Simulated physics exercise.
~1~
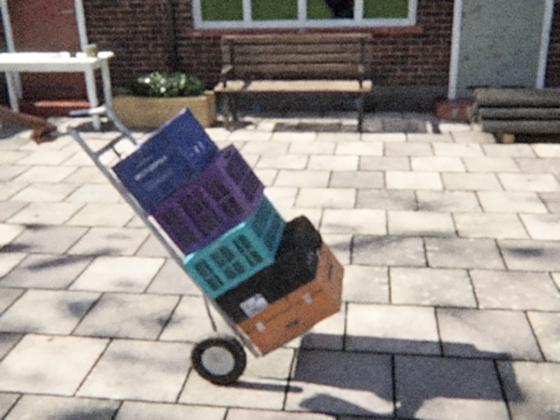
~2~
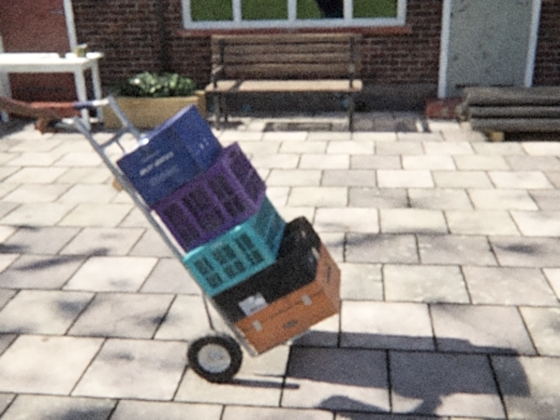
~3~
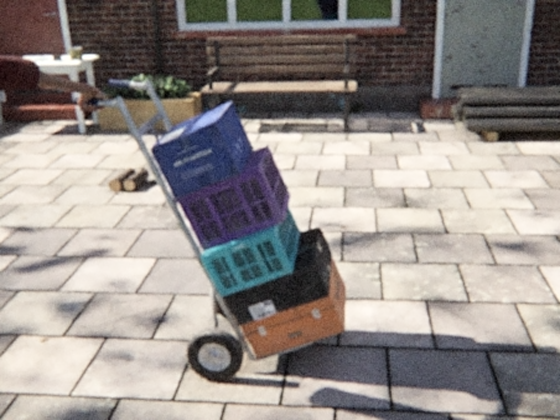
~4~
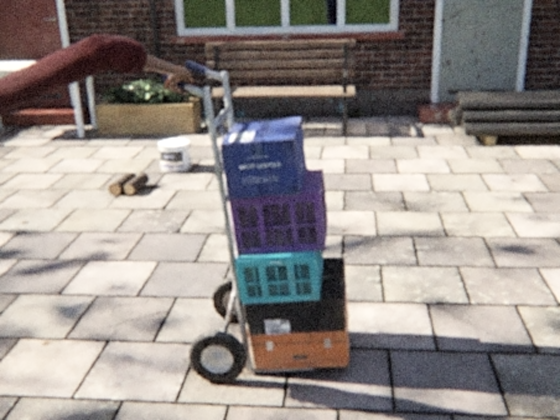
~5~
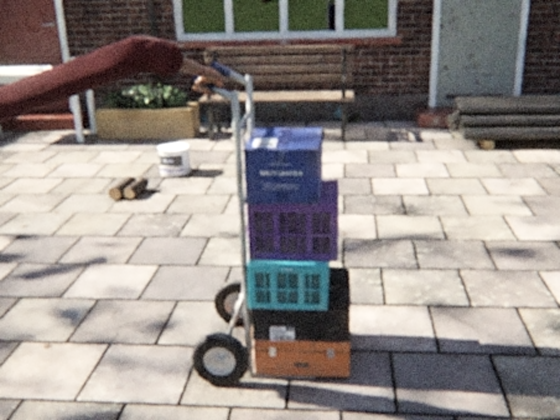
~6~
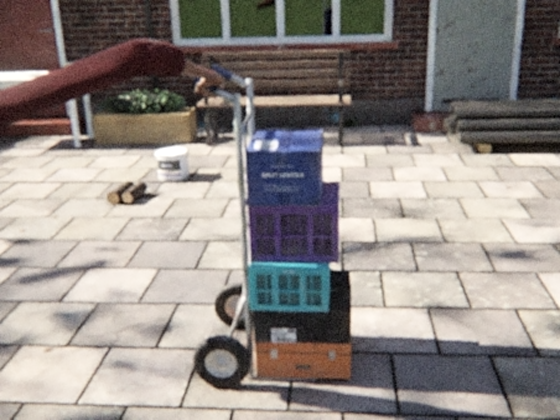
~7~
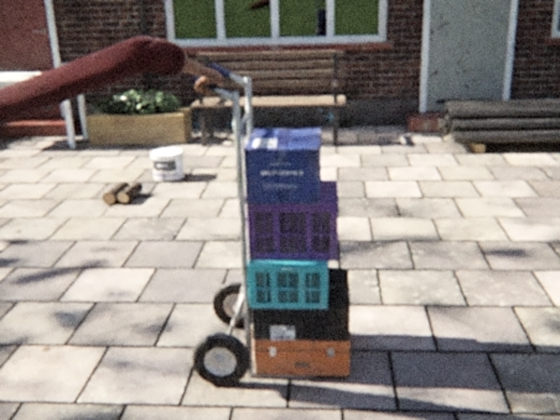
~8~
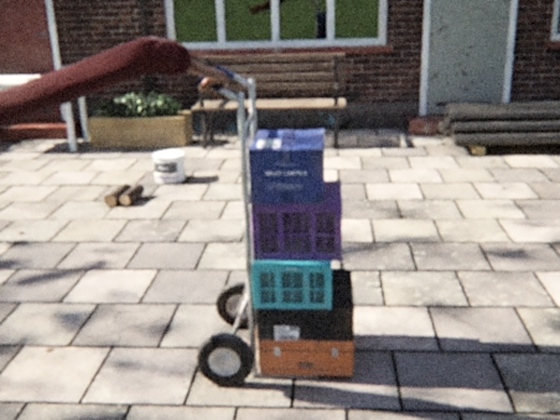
The footage shows a tilted two-wheeled barrow truck on a paved yard, stacked with an orange toolbox, black box, turquoise crate, purple crate and blue parcel. A red-sleeved arm at the handle swings it upright to the right, and it stands still with the whole stack in place.
